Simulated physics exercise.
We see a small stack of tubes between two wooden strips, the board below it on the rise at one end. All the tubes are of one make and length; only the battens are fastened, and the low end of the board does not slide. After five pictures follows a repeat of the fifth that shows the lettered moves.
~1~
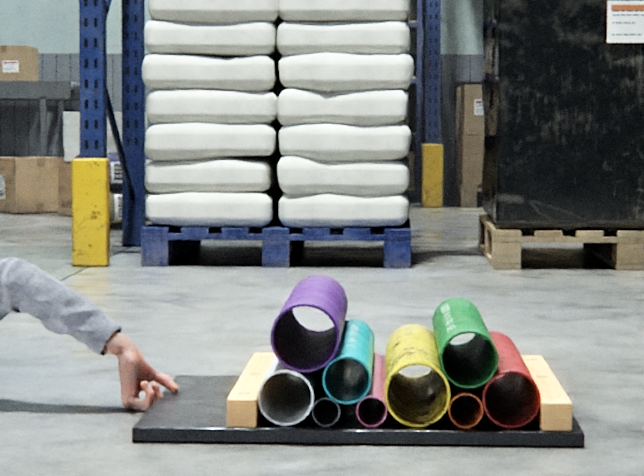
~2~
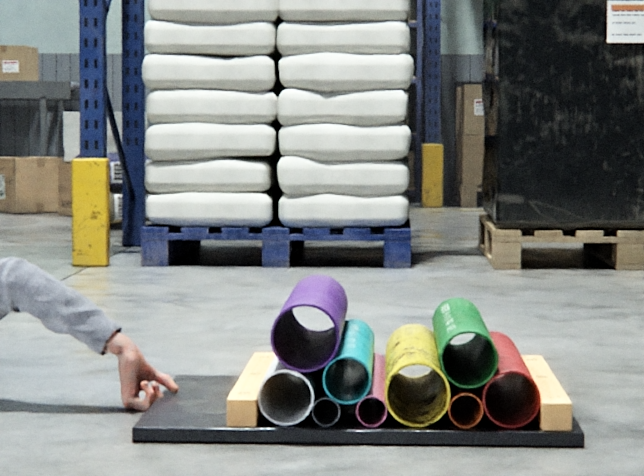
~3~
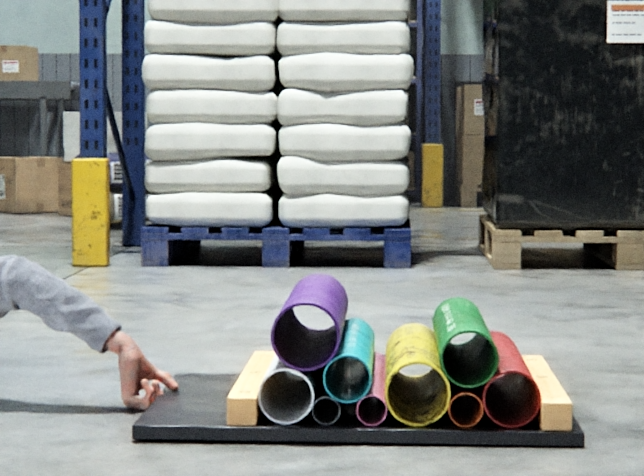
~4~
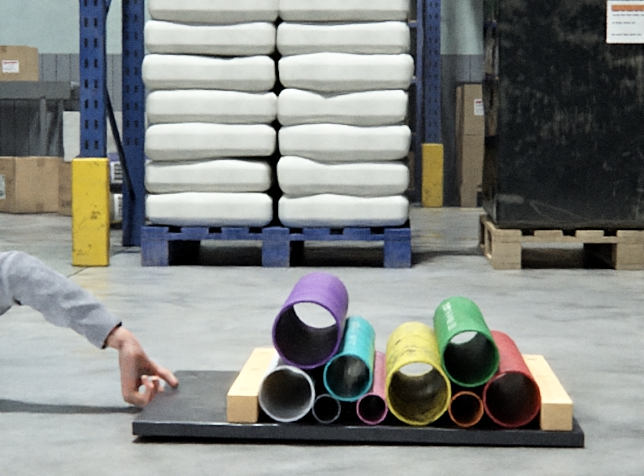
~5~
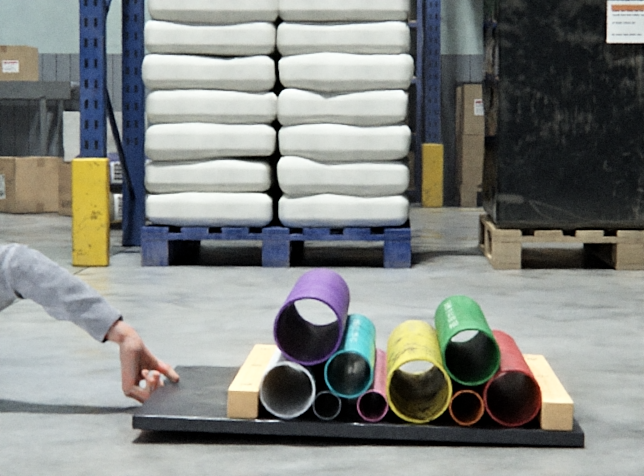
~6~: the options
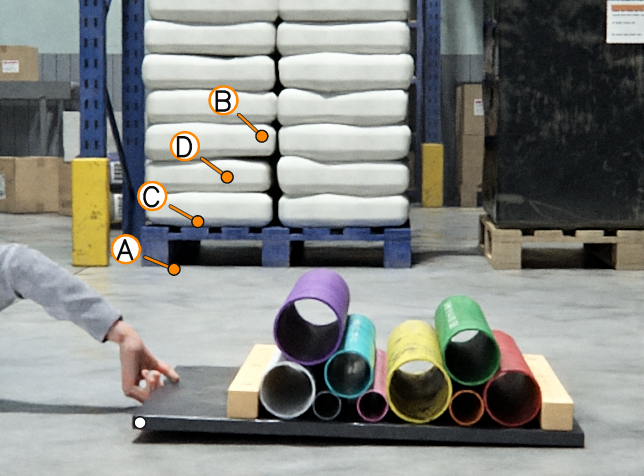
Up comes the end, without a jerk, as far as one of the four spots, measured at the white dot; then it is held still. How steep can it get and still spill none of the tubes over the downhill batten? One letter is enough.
The last mark within the limit is B.
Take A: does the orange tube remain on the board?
The orange tube: Yes.
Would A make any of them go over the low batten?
No, at A.
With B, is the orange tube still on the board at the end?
Yes, with B.
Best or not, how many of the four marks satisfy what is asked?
Four of the four.
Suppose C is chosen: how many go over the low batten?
With C, none.
On the copy, A at (174, 269); B at (262, 136); C at (198, 222); D at (227, 177); the white dot at (140, 423).
On B. First, board at 22°.
Then, board at 42°.
Finally, board at 43°, none over the low batten.
By contrast, A none over the low batten; C none over the low batten; D none over the low batten.
